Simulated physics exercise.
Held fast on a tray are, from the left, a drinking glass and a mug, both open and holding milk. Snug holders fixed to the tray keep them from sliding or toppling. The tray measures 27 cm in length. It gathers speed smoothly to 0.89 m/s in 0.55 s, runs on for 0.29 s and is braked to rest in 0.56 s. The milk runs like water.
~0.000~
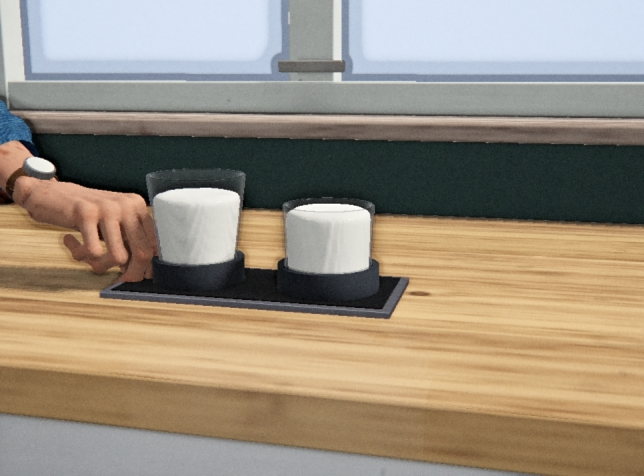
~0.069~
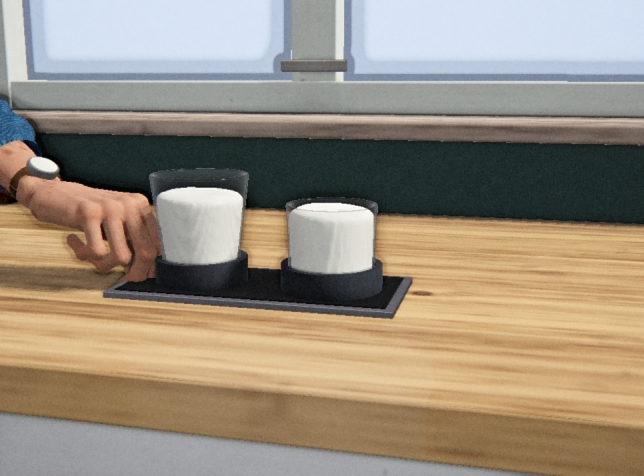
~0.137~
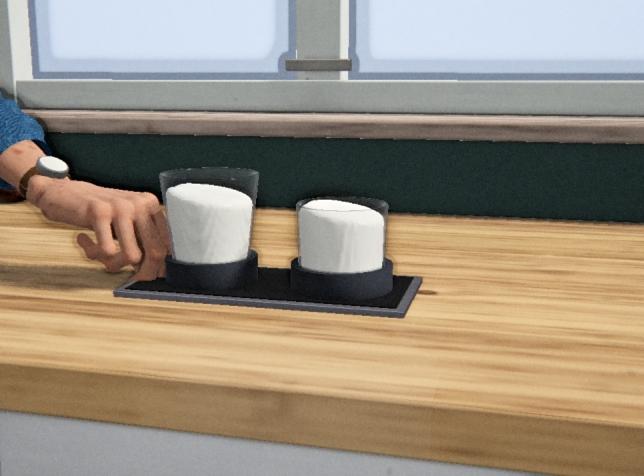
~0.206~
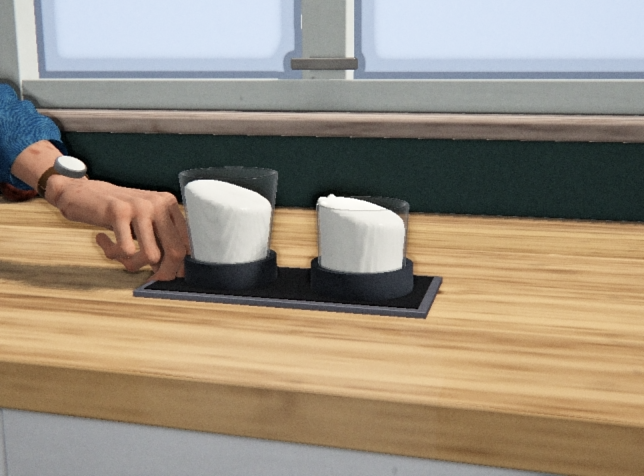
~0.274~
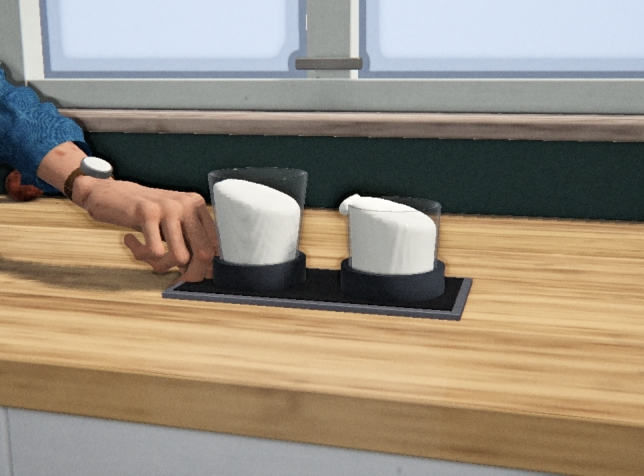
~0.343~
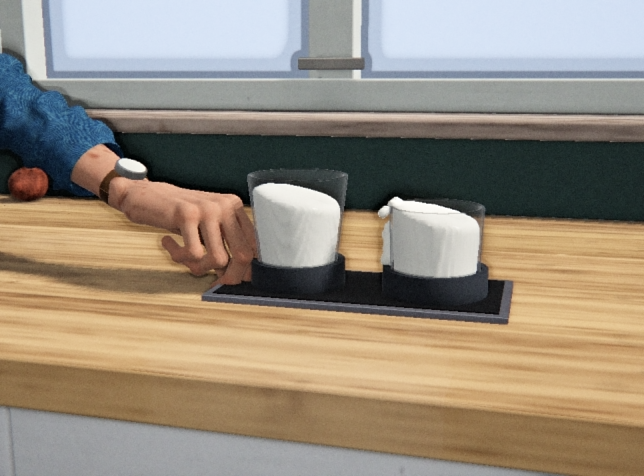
On a wooden counter below a window, a hand at the left moves a dark tray holding two open glasses of milk to the right; the milk tilts higher on the left, and some laps over the right-hand one's left rim.
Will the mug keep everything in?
It ends up short some liquid.
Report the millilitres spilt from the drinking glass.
Looks like close to 0 ml, give or take.
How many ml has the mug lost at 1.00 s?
Close to 4 ml.
After 0.67 s the tray moves at 0.89 m/s; losses from the left are 0, 5 ml.
After 1.00 s the tray moves at 0.73 m/s; losses from the left are 0, 5 ml.
After 1.32 s the tray moves at 0.04 m/s; losses from the left are 0, 7 ml.
After 1.65 s the tray moves at 0.00 m/s; losses from the left are 0, 7 ml.
In the end losses from the left are 0, 7 ml.
